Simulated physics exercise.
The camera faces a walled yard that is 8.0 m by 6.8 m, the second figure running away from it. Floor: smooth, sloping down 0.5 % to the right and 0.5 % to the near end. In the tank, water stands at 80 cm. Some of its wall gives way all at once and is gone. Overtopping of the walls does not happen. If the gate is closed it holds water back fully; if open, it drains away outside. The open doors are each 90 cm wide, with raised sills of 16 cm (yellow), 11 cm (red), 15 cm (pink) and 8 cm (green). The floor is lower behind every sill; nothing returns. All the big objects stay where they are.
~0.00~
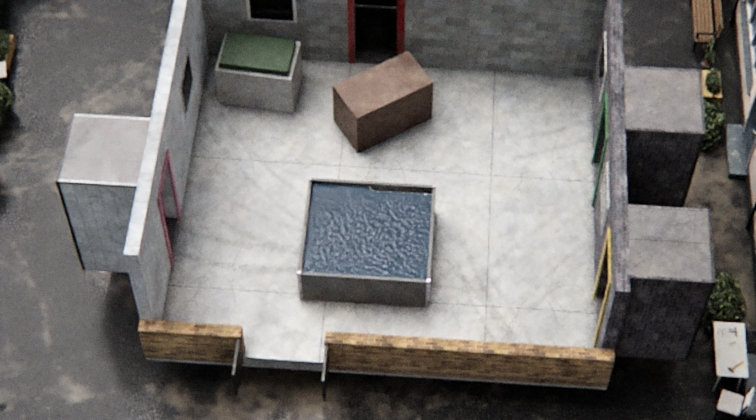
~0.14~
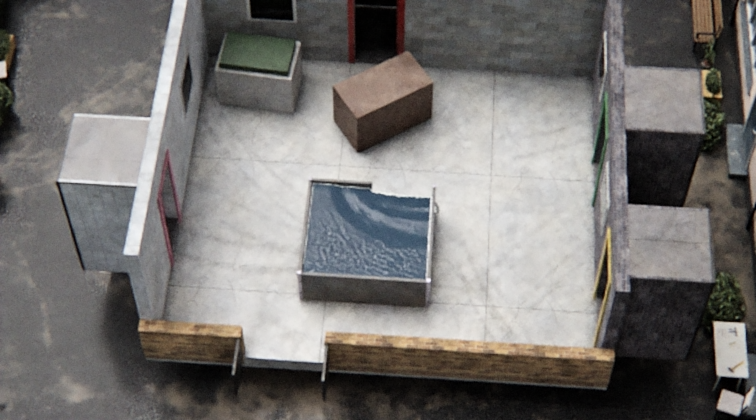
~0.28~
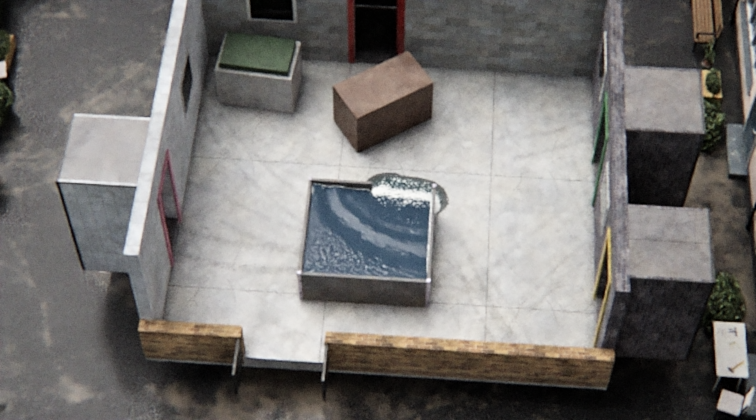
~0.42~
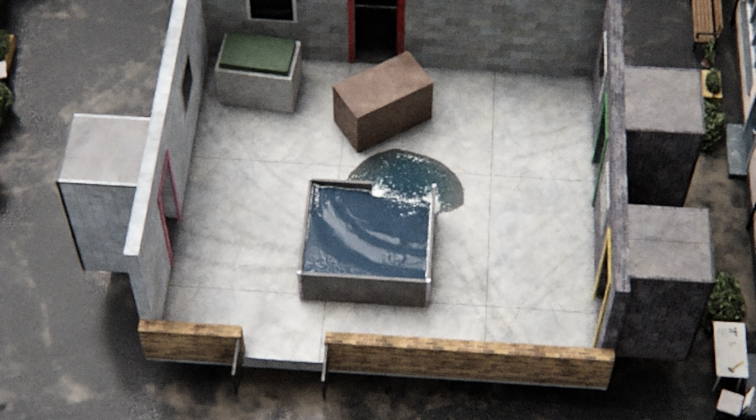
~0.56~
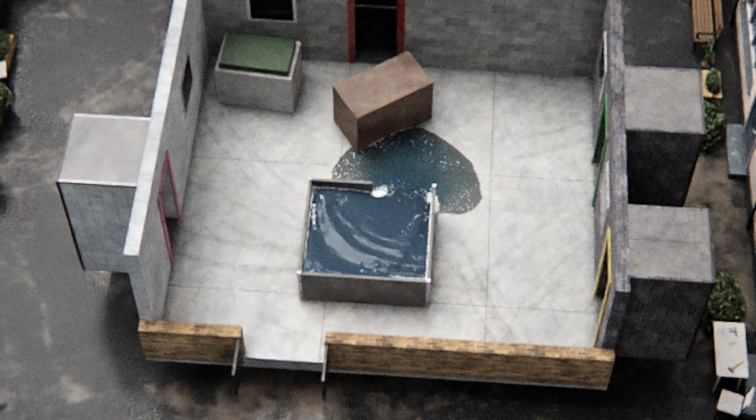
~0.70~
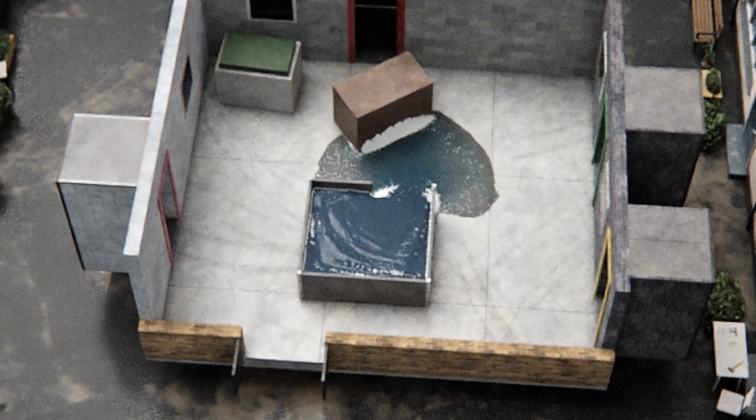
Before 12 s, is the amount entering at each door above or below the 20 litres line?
In the end yellow door: Lags behind the figure; red door: Lags behind the figure; pink door: Lags behind the figure; green door: Outstrips the figure.
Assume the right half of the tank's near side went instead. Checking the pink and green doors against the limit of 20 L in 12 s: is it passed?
Here's how it goes: Pink falls short, green falls short.
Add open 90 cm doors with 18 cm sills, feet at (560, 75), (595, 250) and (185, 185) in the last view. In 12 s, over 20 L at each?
First doorway gets there, second falls short, third falls short.
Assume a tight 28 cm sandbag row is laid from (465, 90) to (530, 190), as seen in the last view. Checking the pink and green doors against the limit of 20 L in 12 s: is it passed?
Checking the limit, pink is fine, green is fine.
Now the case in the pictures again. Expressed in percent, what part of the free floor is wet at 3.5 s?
Close to 50 in a hundred.
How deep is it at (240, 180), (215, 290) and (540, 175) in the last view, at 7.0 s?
5, 2, 10 cm.
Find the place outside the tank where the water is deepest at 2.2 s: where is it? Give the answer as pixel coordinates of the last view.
It's at about (589, 83) in the last picture.
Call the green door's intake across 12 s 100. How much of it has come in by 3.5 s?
By then it's near 5% of the total.
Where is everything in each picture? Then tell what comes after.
In the first picture, still water, 80 cm deep, in the tank at (368, 231).
In the second picture, the front is at (436, 211), 0.7 m from the gap on the tank's far side; 0.3 m2 of floor is under water; 80 cm left at the back of the tank.
In the third picture, water pours out on the tank's far side and has run 0.9 m, to (377, 179); typically 13 cm deep outside, 80 cm at the tank's back.
In the fourth picture, the front is at (391, 153), 1.4 m from the gap on the tank's far side; 2.3 m2 of floor is under water; 80 cm left at the back of the tank.
In the fifth picture, water pours out on the tank's far side and has run 2.0 m, to (417, 130); typically 7 cm deep outside, 77 cm at the tank's back.
In the sixth picture, the front is at (439, 115), 2.5 m from the gap on the tank's far side; 5.3 m2 of floor is under water; 68 cm left at the back of the tank.
After 1.4 s water covers 20 % of the floor and is deepest (46 cm) near (405, 209); yellow door not reached, red door not reached, pink door not reached, green door not reached.
After 2.2 s water covers 35 % of the floor and is deepest (71 cm) near (589, 83); yellow door not reached, red door not reached, pink door not reached, green door not reached.
After 3.5 s water covers 50 % of the floor and is deepest (37 cm) near (589, 104); yellow door not reached, red door 3 cm at the sill, 0 L in, pink door not reached, green door 10 cm at the sill, 3 L in.
After 7.0 s water covers 90 % of the floor and is deepest (19 cm) near (582, 368); yellow door 6 cm at the sill, 0 L in, red door 7 cm at the sill, 0 L in, pink door 4 cm at the sill, 0 L in, green door 12 cm at the sill, 42 L in.
After 12.0 s water covers 100 % of the floor and is deepest (14 cm) near (582, 368); yellow door 13 cm at the sill, 0 L in, red door 4 cm at the sill, 0 L in, pink door 10 cm at the sill, 0 L in, green door 9 cm at the sill, 71 L in.
